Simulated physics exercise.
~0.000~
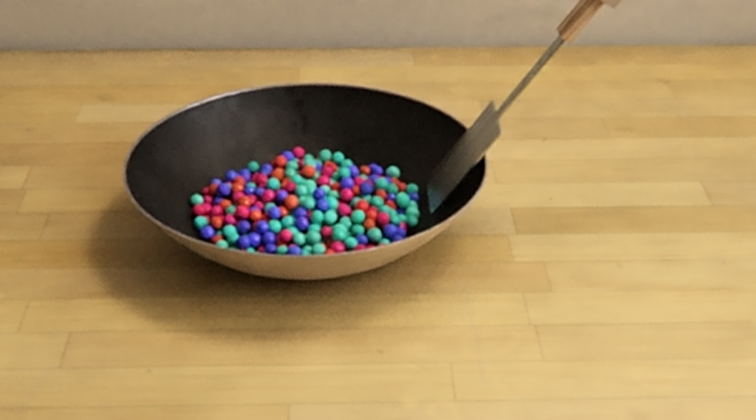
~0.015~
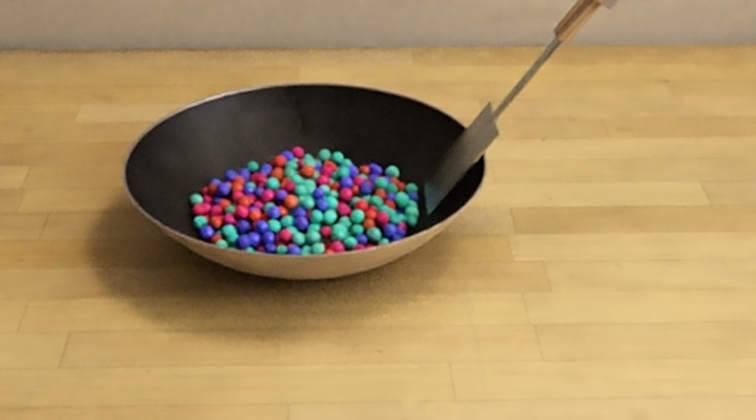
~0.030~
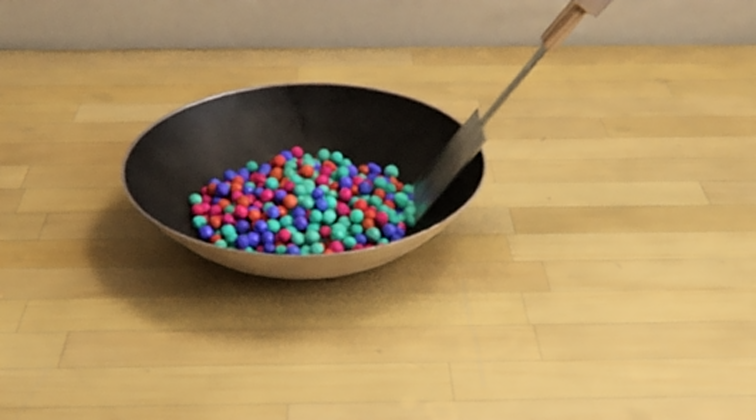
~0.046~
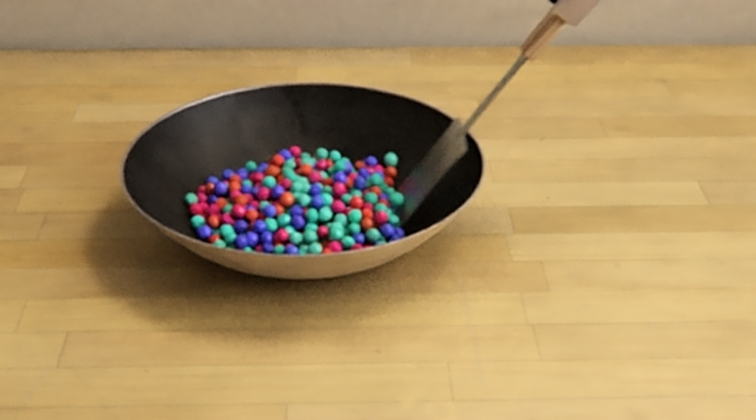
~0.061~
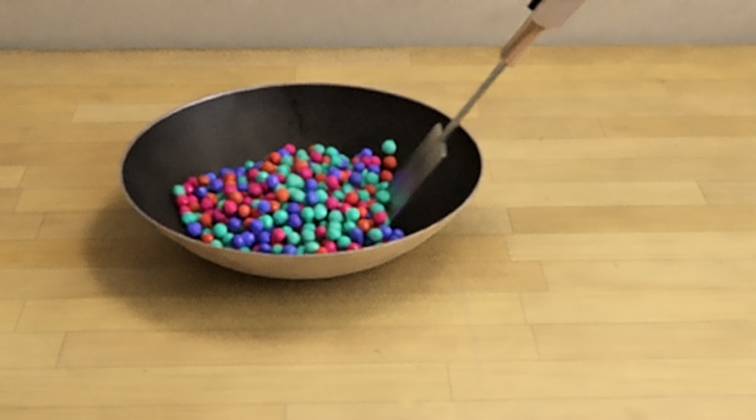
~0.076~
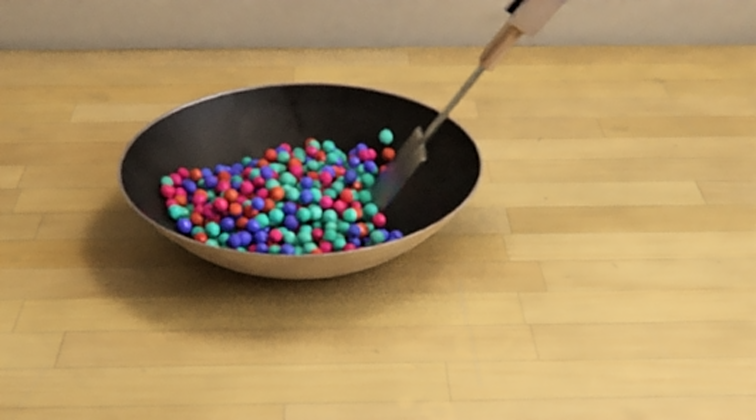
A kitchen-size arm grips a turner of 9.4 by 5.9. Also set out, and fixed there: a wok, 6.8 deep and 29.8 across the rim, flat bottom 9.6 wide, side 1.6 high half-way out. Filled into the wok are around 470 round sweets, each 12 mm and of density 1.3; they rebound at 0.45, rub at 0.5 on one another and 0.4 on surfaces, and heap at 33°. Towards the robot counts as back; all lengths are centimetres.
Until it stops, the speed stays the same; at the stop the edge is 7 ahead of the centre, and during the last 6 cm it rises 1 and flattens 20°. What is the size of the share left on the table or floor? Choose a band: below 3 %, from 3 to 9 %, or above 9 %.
Below 3 %.
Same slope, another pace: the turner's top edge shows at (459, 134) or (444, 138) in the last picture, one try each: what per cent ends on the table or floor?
That comes to about 0 and about 0 percent, in that order.
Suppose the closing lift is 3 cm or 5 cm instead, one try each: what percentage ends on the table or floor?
First try about 5 %, second try about 10 %.
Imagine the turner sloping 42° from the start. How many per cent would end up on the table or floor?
It would then be close to 0 %.
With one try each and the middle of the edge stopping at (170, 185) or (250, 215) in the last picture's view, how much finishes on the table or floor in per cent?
Around 30 per cent for the first try and 0 per cent for the second.
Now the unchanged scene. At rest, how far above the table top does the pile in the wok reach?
It reaches roughly 7.5 cm.
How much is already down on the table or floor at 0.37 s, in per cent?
Around 0 %.
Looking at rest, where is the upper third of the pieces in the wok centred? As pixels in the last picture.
It is centred near (186, 185) in the last view.
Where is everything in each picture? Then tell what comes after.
The first frame shows turner top edge at (497, 116), sloping 55°; upper third of the load around (308, 201), from x 195 to 415, top at y 155; 467 in the wok.
The second frame shows turner top edge at (494, 117), sloping 55°; upper third of the load around (307, 200), from x 195 to 410, top at y 155.
The third frame shows turner top edge at (482, 124), sloping 55°; upper third of the load around (306, 200), from x 195 to 410, top at y 155.
The fourth frame shows turner top edge at (462, 133), sloping 55°; upper third of the load around (306, 199), from x 190 to 395, top at y 155.
The fifth frame shows turner top edge at (442, 139), sloping 55°; upper third of the load around (297, 194), from x 180 to 395, top at y 150.
The sixth frame shows turner top edge at (422, 142), sloping 55°; upper third of the load around (289, 192), from x 165 to 395, top at y 135; 467 in the wok.
After 0.11 s, sloping 55°, highest piece 7 above the table; 467 in the wok.
After 0.15 s, sloping 48°, highest piece 7 above the table; 467 in the wok.
After 0.37 s, sloping 35°, highest piece 8 above the table; 466 in the wok, 1 on the table or floor.
After 1.42 s, sloping 35°, highest piece 7 above the table; 466 in the wok, 1 on the table or floor.
At rest, 466 in the wok, 1 on the table or floor. That is 0 % on the table or floor.
